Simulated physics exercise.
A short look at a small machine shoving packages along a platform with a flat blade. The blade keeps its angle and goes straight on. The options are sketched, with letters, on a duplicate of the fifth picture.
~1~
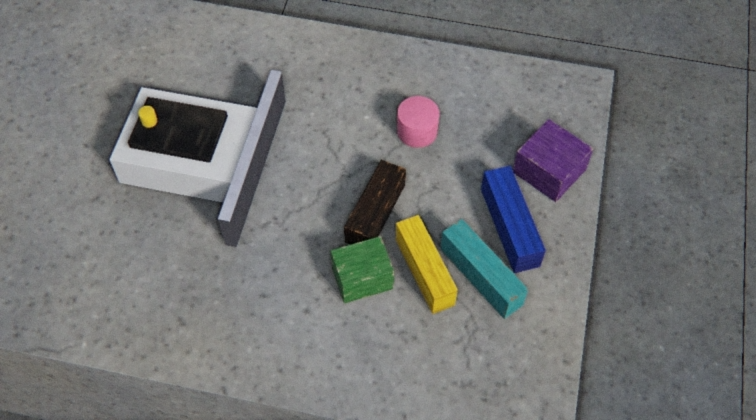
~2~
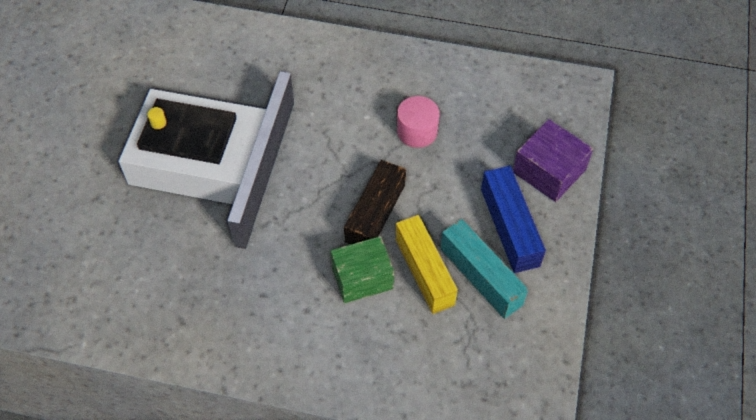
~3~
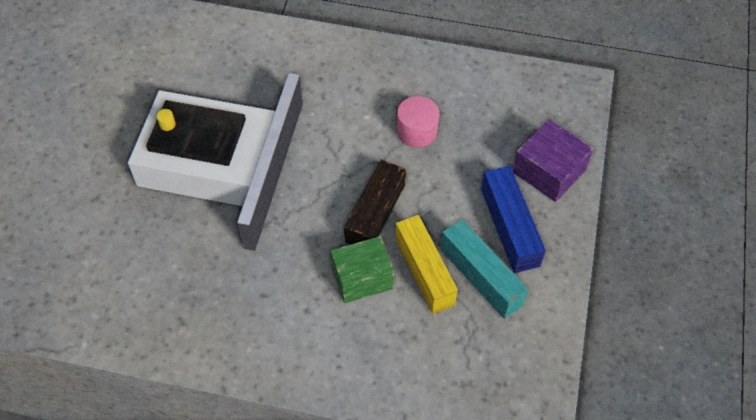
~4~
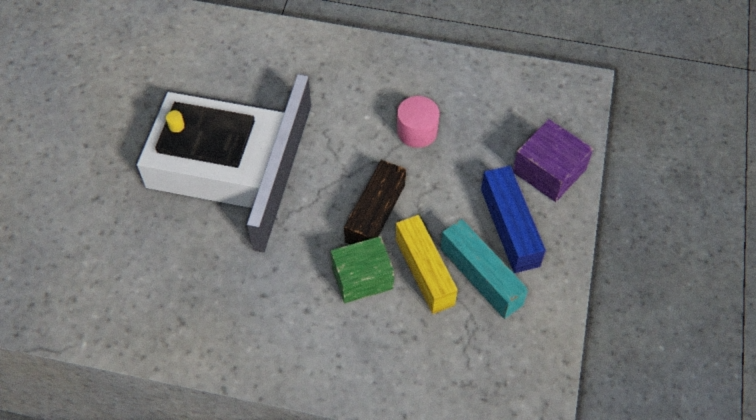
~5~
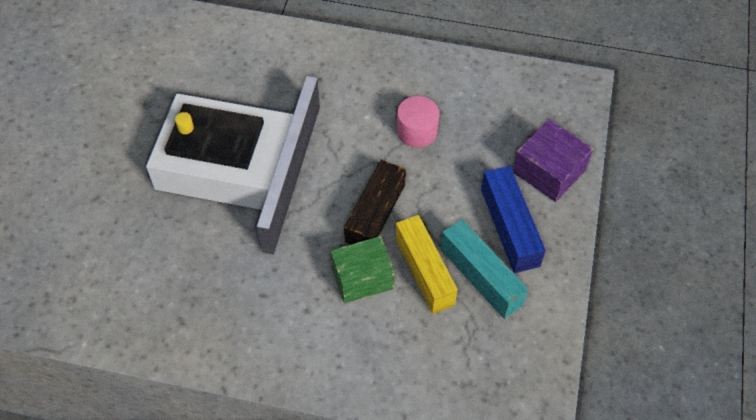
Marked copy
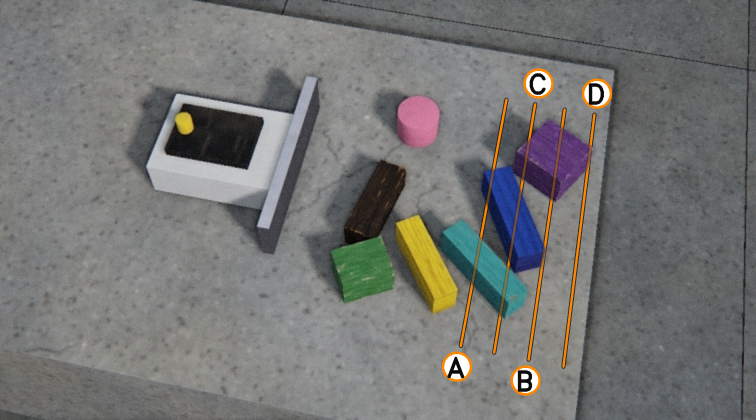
A small white machine with a black top, a yellow knob and a wide flat grey blade sits on a speckled grey stone platform, seen from above at an angle. To its right lie a pink cylinder, a dark brown bar, green and purple blocks, and yellow, turquoise and blue sticks. The machine slides slowly rightward, blade first, touching nothing, while the pieces and camera stay still.
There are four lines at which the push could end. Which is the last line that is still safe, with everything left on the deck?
C is the last safe line.
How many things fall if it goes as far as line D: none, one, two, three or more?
In all, three or more.
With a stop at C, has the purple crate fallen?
No.
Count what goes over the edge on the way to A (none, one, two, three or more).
By then, none.
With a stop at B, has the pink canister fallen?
By then, no.
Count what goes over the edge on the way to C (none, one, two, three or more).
In all, none.
On the marked copy, A at (485, 213); B at (548, 225); C at (516, 219); D at (580, 231).
Following C. Soon after the start, robot (301, 151); green crate (368, 278); black bar (384, 207).
Later, robot (383, 166); blue stick (538, 216); turquoise bar (511, 268).
In the end, robot (446, 177); turquoise bar (572, 293); purple crate (588, 168); nothing has fallen.
As for the rest, A is safe but short; B drops the blue stick, purple crate and turquoise bar; D drops the blue stick, purple crate and turquoise bar.
